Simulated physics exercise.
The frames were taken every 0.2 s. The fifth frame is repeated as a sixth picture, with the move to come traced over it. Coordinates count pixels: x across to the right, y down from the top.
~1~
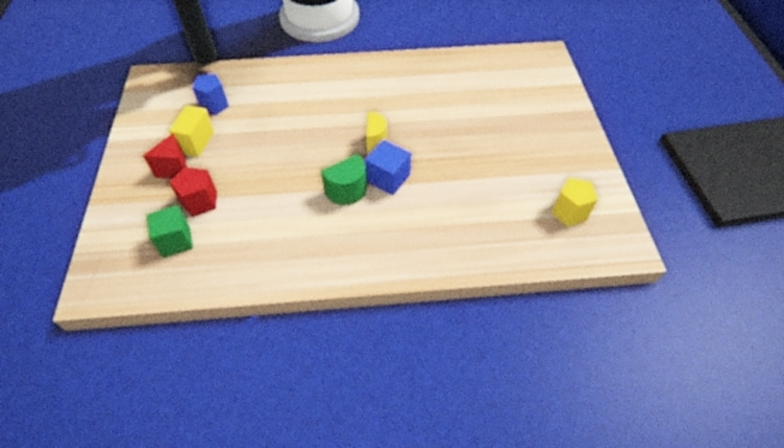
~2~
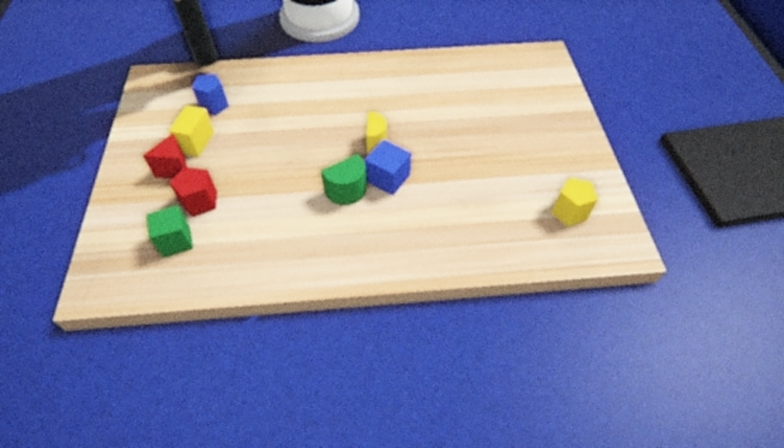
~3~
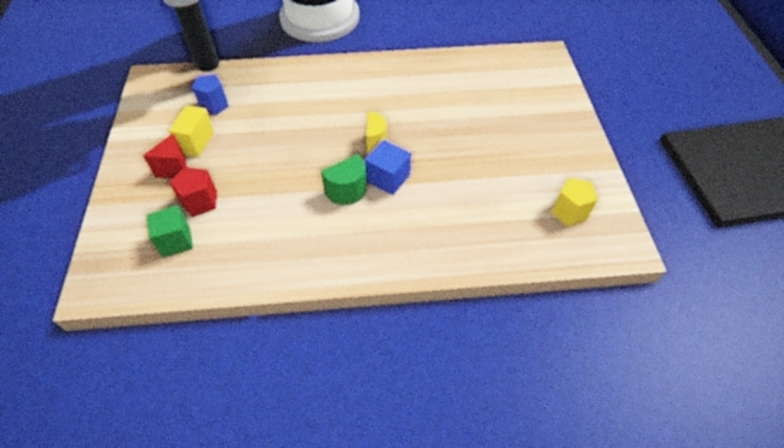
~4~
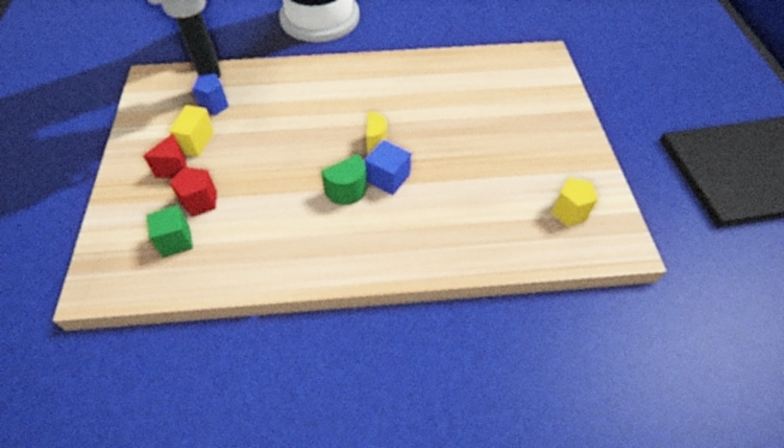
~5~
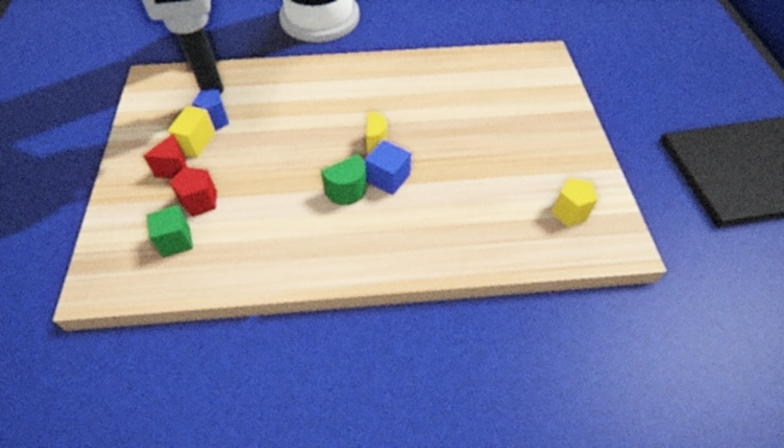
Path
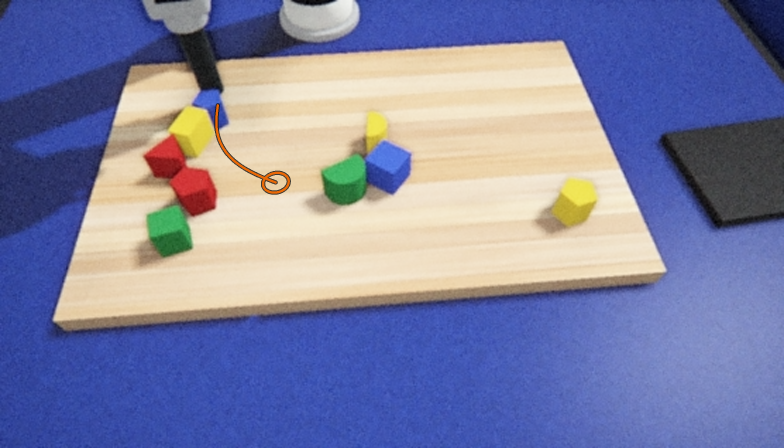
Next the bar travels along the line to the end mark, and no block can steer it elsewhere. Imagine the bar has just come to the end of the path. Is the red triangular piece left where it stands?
No, that is not what happens.
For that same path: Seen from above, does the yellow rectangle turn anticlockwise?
No.
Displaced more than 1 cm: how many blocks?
When the path ends, I think you'll find three or more blocks out of place by more than 1 cm.
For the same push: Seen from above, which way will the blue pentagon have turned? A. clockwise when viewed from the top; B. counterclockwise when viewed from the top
(A)
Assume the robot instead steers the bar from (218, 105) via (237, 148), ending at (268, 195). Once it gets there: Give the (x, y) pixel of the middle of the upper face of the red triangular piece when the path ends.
So, by the moment the path ends, you'll find the top centre of the red triangular piece at (148, 160).
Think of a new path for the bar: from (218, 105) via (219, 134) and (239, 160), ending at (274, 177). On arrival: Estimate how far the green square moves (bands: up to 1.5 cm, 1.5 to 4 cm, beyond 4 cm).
Of the three bands, it's under 1.5 cm.
Drawn move, from (218, 105) through (218, 136) and (238, 164) to (276, 183).
The first path, step by step. One third of the way, bar at (213, 122); red triangular piece at (145, 167), turned 20° anticlockwise; yellow rectangle at (171, 147), turned 35° clockwise; blue pentagon at (202, 132), turned 20° clockwise.
Two thirds of the way, bar at (233, 150); red triangular piece at (138, 171), turned 10° anticlockwise; yellow rectangle at (169, 153), turned 45° clockwise; blue pentagon at (207, 157), turned 55° clockwise.
At the end, bar at (272, 169); red triangular piece at (138, 171), turned 10° anticlockwise; yellow rectangle at (169, 153), turned 45° clockwise; red pentagon still; blue pentagon at (207, 157), turned 55° clockwise.
